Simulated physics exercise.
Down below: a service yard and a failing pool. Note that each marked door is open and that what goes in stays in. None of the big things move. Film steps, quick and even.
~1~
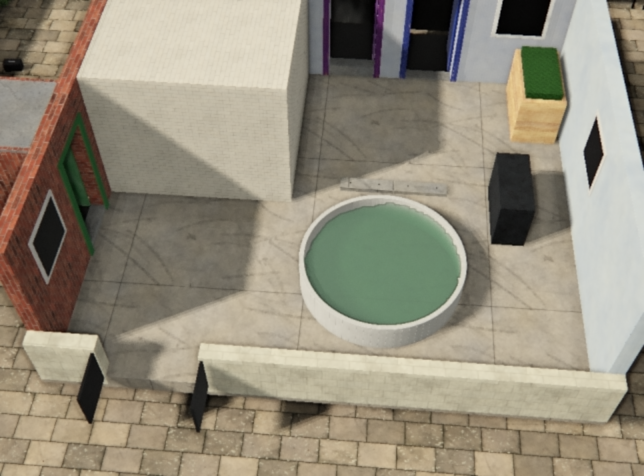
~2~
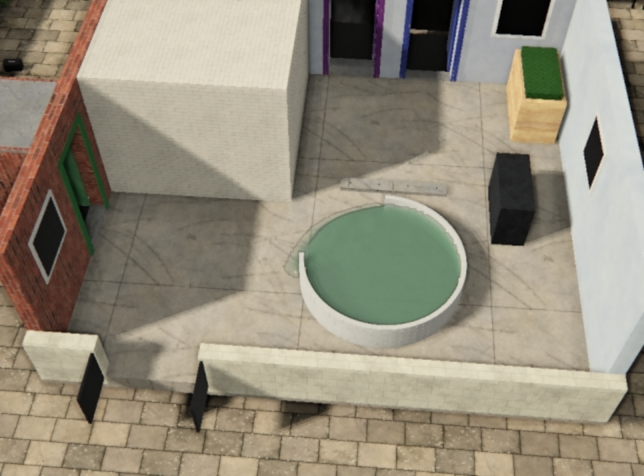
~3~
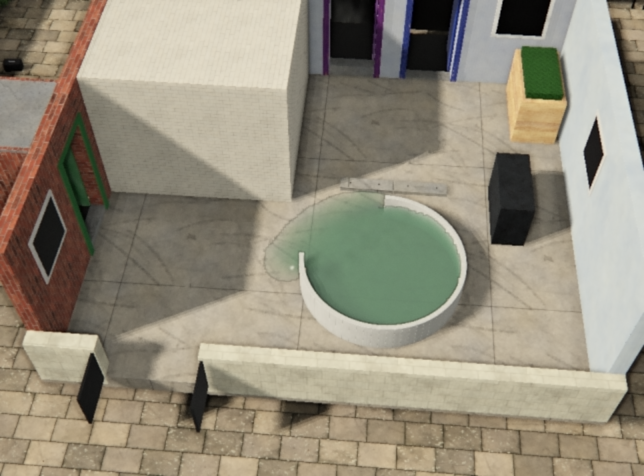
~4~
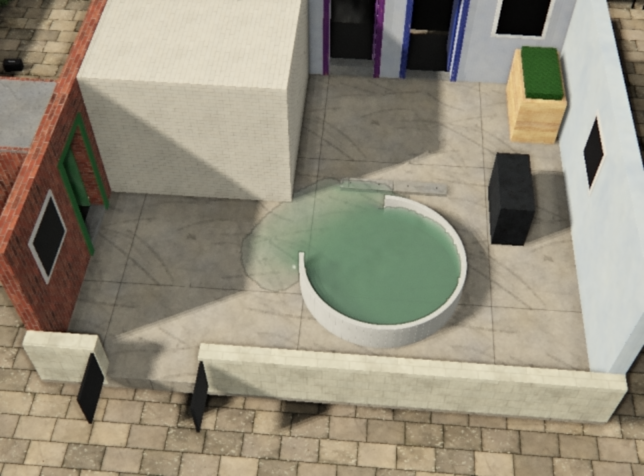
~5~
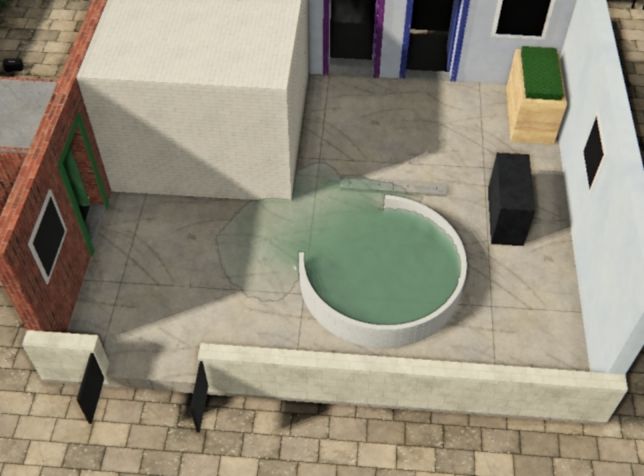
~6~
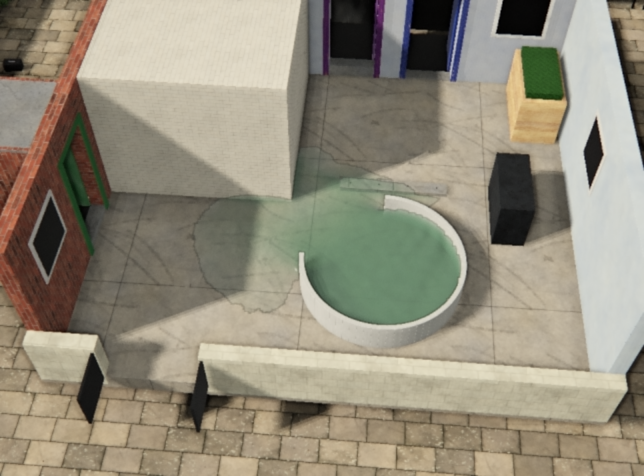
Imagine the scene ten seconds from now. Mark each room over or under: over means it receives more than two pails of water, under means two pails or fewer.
Purple door - under; blue door - over; green door - over.
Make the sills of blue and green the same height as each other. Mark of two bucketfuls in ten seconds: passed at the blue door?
In short: The blue door falls short.
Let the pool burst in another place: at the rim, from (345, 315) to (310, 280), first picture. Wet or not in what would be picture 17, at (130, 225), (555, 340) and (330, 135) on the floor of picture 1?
Respectively: Parched, parched and parched.
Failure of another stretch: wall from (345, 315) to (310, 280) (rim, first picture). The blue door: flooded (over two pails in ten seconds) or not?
In that case the blue door never reaches it.
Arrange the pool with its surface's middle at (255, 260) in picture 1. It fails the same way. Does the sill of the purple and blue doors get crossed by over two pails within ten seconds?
The purple door misses the limit and the blue door misses the limit.
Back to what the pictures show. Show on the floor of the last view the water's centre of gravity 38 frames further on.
My reading is close to (308, 215).
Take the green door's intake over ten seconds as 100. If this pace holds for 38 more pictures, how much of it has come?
Roughly 100 percent.
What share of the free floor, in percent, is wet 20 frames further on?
About 45 percent.
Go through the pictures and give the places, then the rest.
Still water in the pool at (382, 261), in the first frame.
Water pours out on the pool's far side and has run to a hidden place, in the second frame.
Water pours out on the pool's far side and has run to a hidden place, in the third frame.
The front is at (252, 268), out from the gap on the pool's far side, in the fourth frame.
The front is at (225, 254), out from the gap on the pool's far side, in the fifth frame.
The front is at (201, 236), out from the gap on the pool's far side, in the sixth frame.
A moment on, water covers 30 % of the floor; the purple door not reached, the blue door not reached, the green door not reached.
Next, water covers 35 % of the floor; the purple door wet at the sill, nothing in, the blue door not reached, the green door under two buckets in.
Then, water covers 45 % of the floor; the purple door wet at the sill, nothing in, the blue door under two buckets in, the green door over two buckets in.
Later, water covers 70 % of the floor; the purple door wet at the sill, nothing in, the blue door over two buckets in, the green door far over two buckets in.
In the end, water covers 95 % of the floor; the purple door wet at the sill, nothing in, the blue door over two buckets in, the green door far over two buckets in.
